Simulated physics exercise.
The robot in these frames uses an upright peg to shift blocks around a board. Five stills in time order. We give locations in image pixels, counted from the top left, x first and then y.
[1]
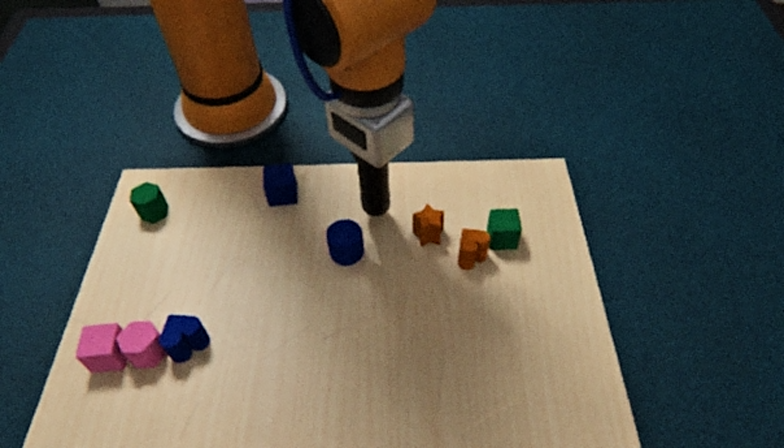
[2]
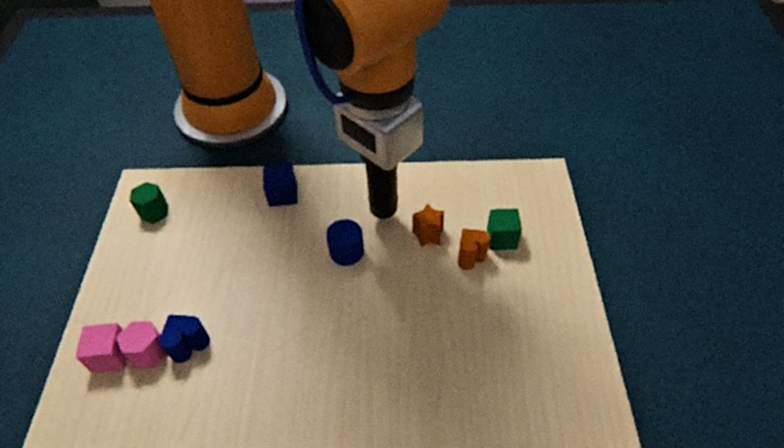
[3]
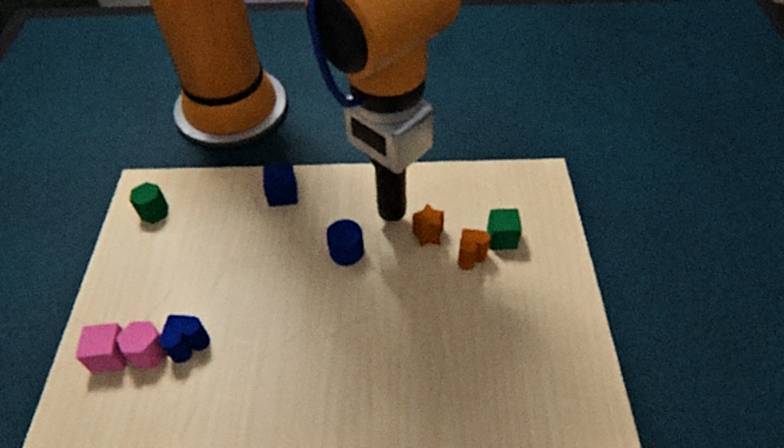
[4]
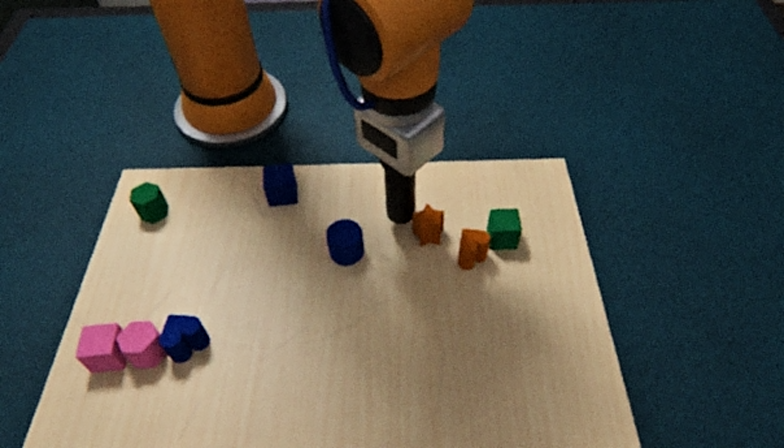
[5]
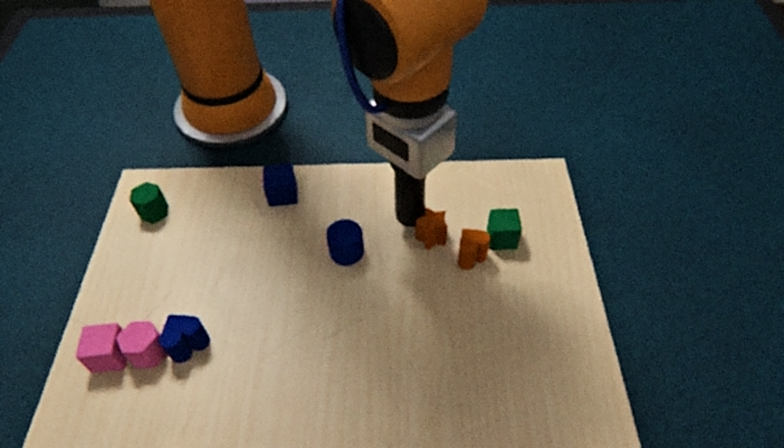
An orange robot arm holding a dark upright peg works over a pale wooden board on a dark teal surface, seen from above by a still camera. Green and blue blocks sit along the board's far side, two orange ones and a green cube at right, pink and blue ones lower left. The peg slides slowly right, meets the orange star and nudges it slightly rightward.
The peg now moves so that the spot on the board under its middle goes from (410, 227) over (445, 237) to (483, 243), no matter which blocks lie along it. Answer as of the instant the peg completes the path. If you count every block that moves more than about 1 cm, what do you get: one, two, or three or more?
Answer: 3+.
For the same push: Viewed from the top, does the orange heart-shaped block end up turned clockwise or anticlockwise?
My answer: Clockwise.
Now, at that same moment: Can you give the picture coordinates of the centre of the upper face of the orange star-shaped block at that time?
Its top centre is at about (506, 240).
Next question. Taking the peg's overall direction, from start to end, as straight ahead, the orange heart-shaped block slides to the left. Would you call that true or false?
False
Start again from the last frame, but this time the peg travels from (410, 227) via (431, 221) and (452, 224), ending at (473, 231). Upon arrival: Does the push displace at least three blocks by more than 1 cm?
No.
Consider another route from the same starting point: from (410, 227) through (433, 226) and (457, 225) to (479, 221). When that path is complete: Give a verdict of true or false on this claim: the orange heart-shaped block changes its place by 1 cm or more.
This is true.
What follows on the original path. Halfway along, peg (448, 227); orange star-shaped block (472, 231); orange heart-shaped block (494, 248), turned 35° clockwise.
At the end, peg (485, 232); blue round block in place; orange star-shaped block (506, 240), turned 15° clockwise; orange heart-shaped block (516, 262), turned 80° clockwise; green square (523, 220), turned 45° anticlockwise.
